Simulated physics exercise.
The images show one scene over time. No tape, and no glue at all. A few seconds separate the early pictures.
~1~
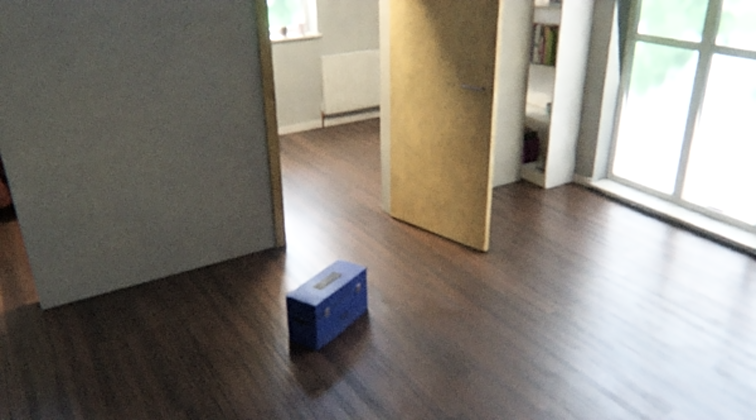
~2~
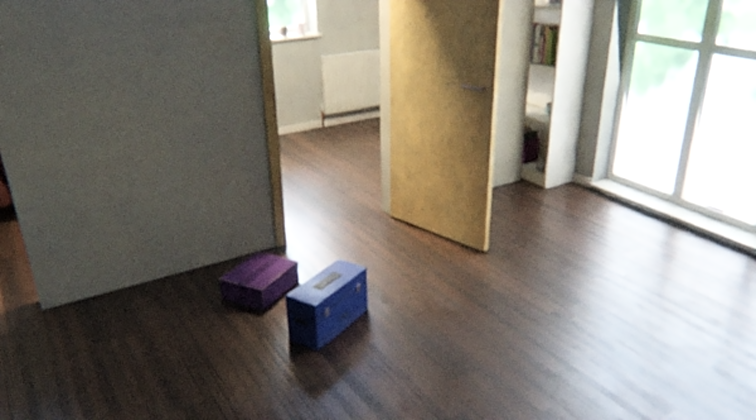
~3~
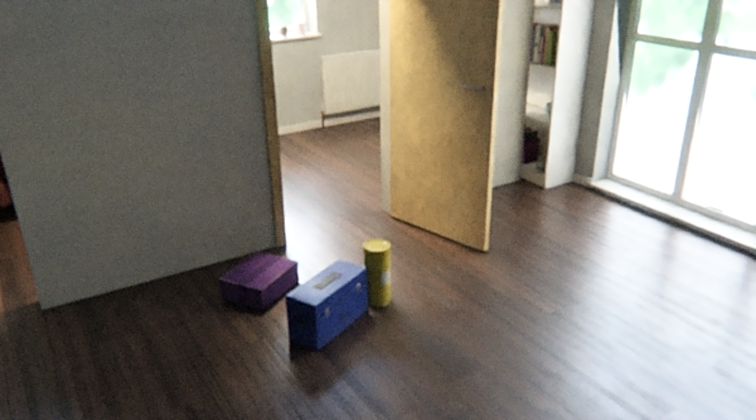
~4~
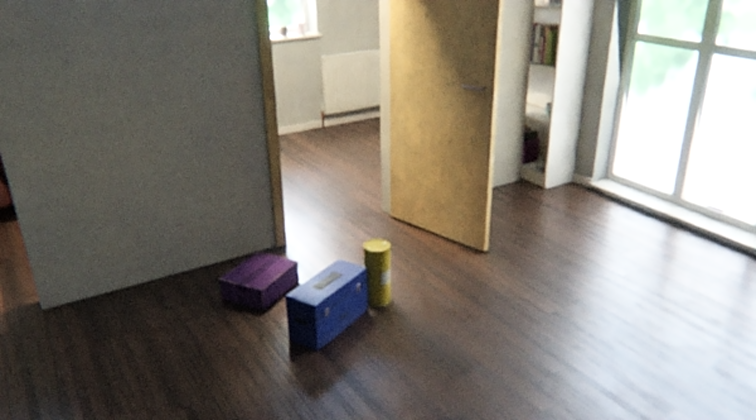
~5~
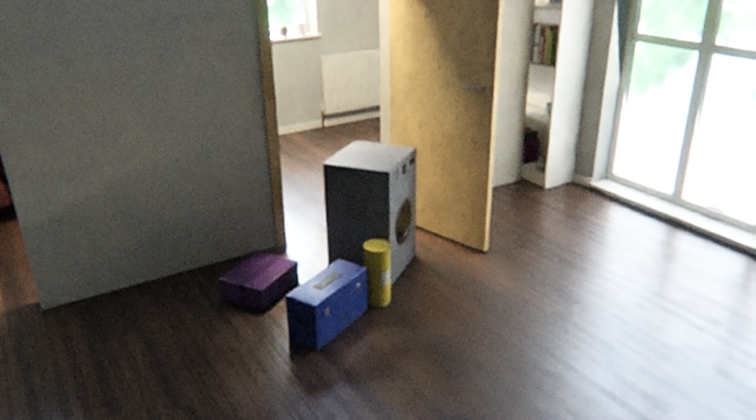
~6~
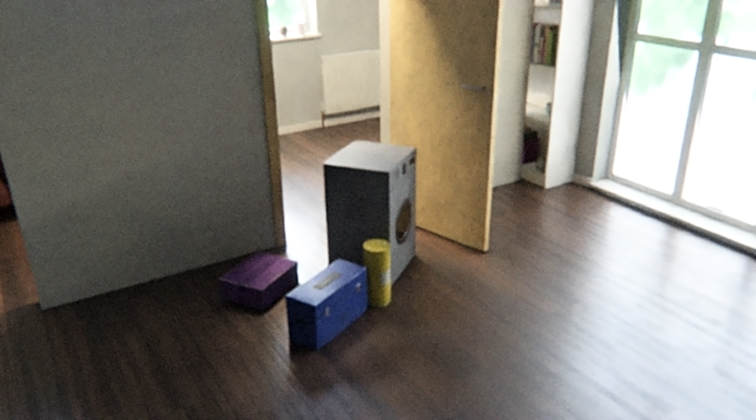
Wooden door standing wide open and still as a purple box, yellow canister and grey appliance appear in turn around a blue toolbox.
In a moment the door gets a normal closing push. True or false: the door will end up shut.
False.
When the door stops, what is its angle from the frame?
Angle: About 70°.
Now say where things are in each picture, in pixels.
Door wide open and still, in the first picture.
Door wide open and still; blue toolbox (329, 303), in the second picture.
Door wide open and still; purple box (261, 280); blue toolbox (329, 303), in the third picture.
Door wide open and still; yellow canister (377, 273); purple box (261, 280), in the fourth picture.
Door wide open and still; blue toolbox (329, 303); yellow canister (377, 273), in the fifth picture.
Door wide open and still; grey appliance (372, 212); purple box (261, 280), in the sixth picture.
Then, 0.50 s past the last view, door 92° open.
Then, 0.80 s past the last view, door 74° open.
Finally, door 72° open; all 4 still in place. Final places as the last picture's camera would see them, grey appliance near (370, 213).
